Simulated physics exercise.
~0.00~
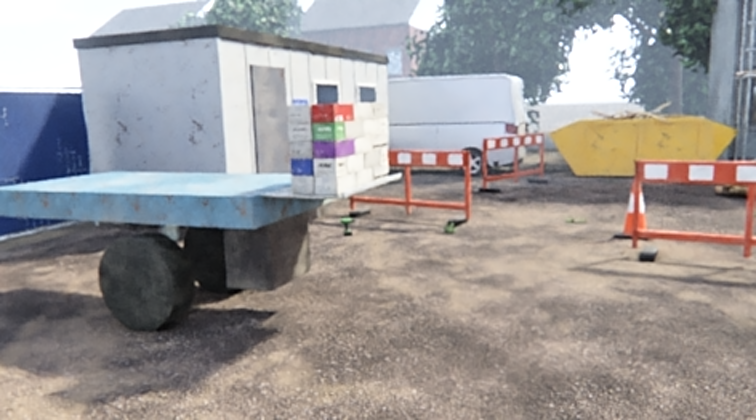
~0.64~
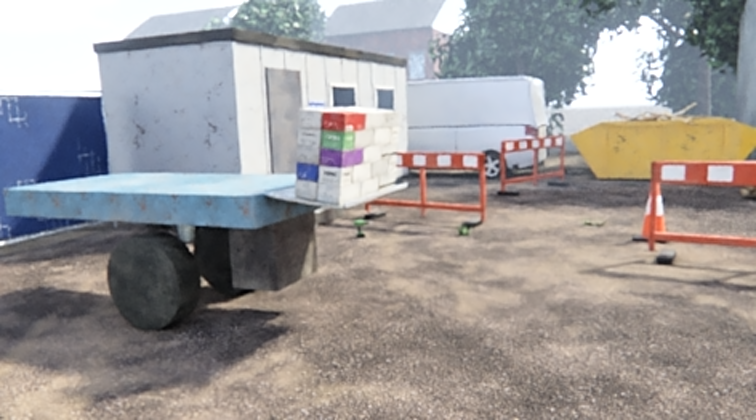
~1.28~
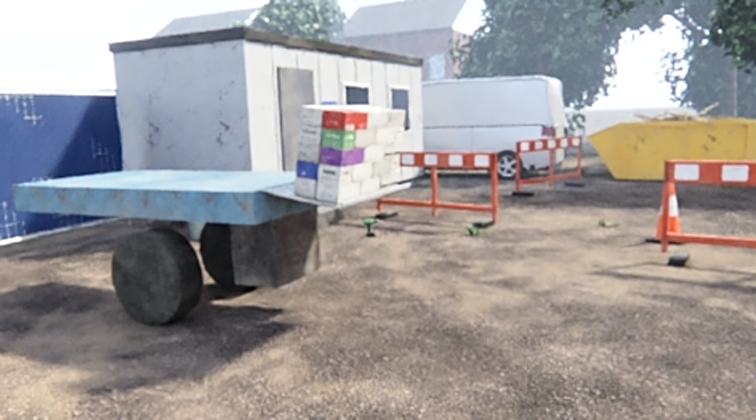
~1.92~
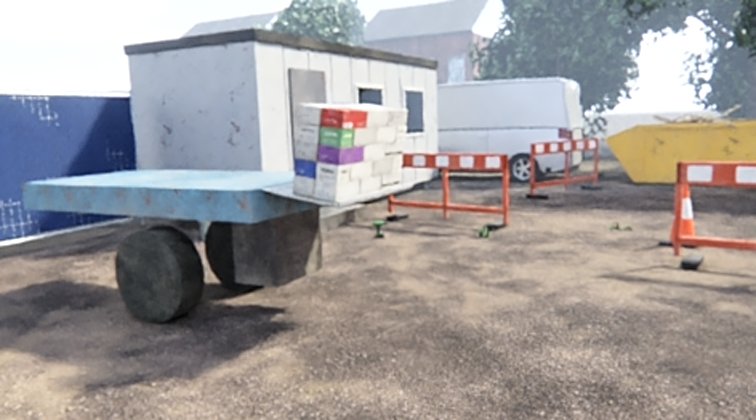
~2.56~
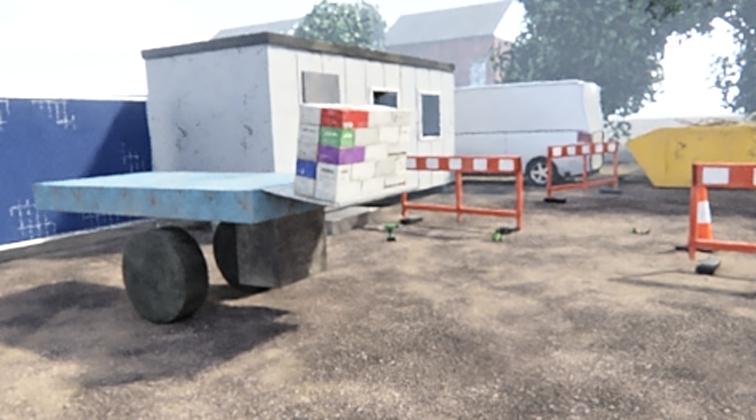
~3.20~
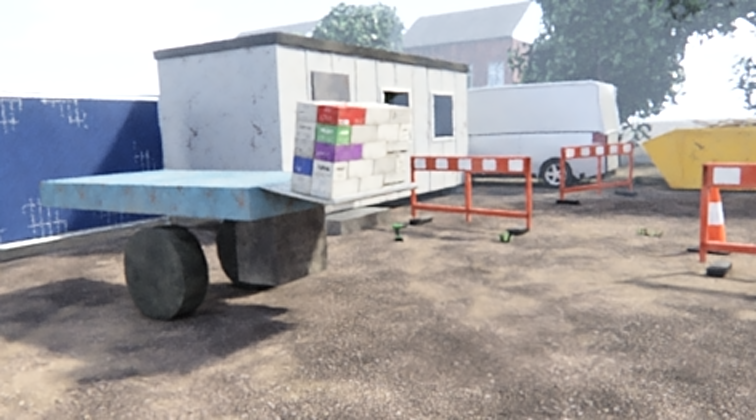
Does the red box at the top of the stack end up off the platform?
No, the red box stays up on the tilted flap with the rest of the stack.
A pale blue flat-bed on dark wheels stands at the left of a gravel yard, seen from the side by a camera that drifts slowly round it. A stack of mostly white boxes, a few of them red, green, purple and blue, sits on the flap at its right end. Behind are a white cabin, a white van, orange barriers and a yellow skip. Early on, the flap tips slightly down to the right and the stack leans with it. The flap then holds, and the boxes stay stacked on it, with none fallen to the ground.
